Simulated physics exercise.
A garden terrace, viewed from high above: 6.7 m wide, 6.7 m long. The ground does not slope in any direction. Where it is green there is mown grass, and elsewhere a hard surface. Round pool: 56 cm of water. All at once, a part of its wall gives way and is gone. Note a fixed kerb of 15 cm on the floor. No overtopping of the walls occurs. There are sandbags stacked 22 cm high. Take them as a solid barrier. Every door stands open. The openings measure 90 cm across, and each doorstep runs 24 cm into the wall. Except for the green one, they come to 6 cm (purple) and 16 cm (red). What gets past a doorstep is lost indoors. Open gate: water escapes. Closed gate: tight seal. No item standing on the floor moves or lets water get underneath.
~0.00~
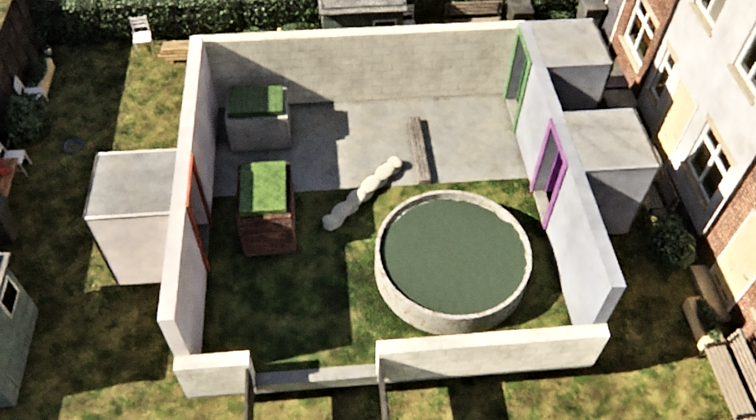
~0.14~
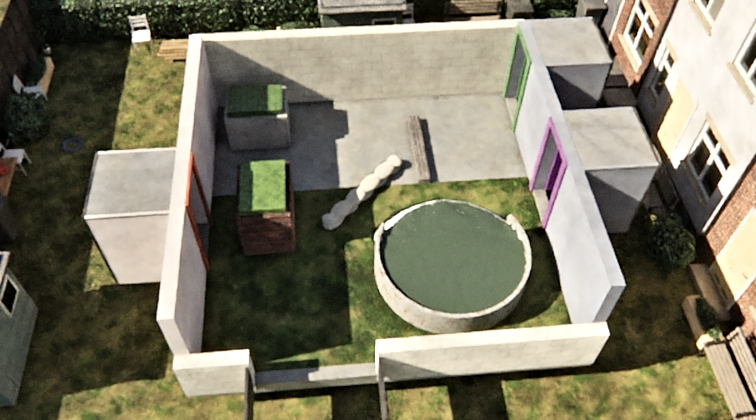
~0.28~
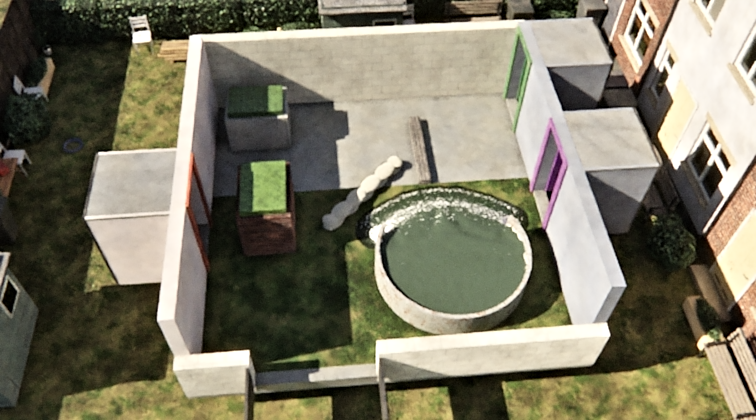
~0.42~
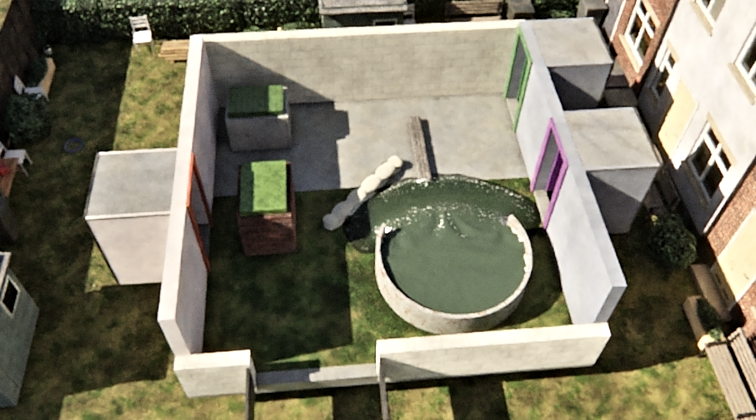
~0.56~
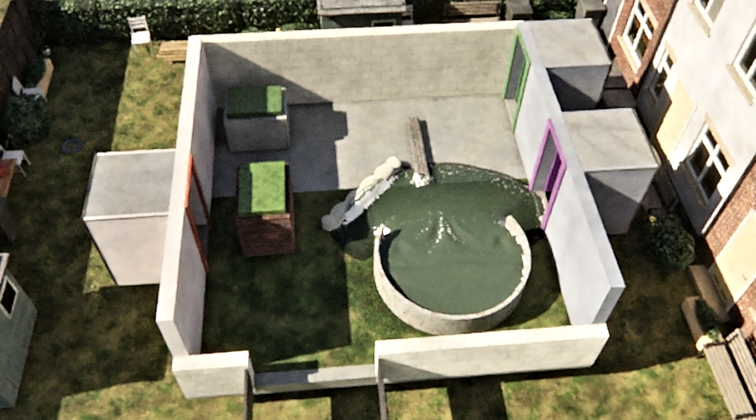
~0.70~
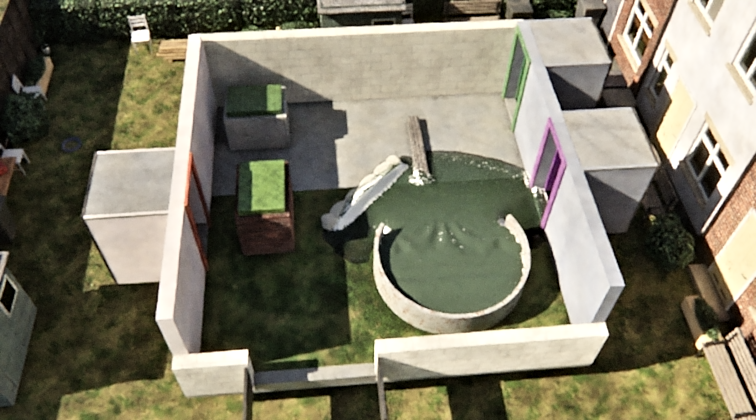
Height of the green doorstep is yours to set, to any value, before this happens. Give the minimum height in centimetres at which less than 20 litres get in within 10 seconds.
28 cm.
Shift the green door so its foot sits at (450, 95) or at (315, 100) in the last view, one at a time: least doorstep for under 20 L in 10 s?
Around 26 and 7.5 cm respectively.
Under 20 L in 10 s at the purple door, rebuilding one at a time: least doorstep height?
For purple: Close to 11.5 cm.
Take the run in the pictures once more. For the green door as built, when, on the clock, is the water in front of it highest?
Around 3.4 seconds.
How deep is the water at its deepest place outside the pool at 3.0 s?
35 cm.
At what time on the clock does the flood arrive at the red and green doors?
Red at 6.0 s, green at 1.3 s.
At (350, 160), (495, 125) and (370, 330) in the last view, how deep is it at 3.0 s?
Close to 2, 17 and 0 cm, one after the other.
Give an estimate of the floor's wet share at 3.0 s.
60 %.
After 1.4 s water covers 35 % of the floor, deepest (36 cm) near (418, 185); 6 cm at the green door, 0 litres in over its 7 cm doorstep.
After 3.0 s water covers 60 % of the floor, deepest (35 cm) near (491, 109); 28 cm at the green door, 49 litres in over its 7 cm doorstep.
After 10.0 s water covers 95 % of the floor, deepest (10 cm) near (218, 107); 8 cm at the green door, 320 litres in over its 7 cm doorstep.
At the green door as built, the water arrived by 1.3 s and peaked near 29 cm at 3.4 s.
With a doorstep of 23 cm, 46 litres would have come in within the 10 s; with 31 cm, 11 litres. So under 20 litres takes about 28 cm.
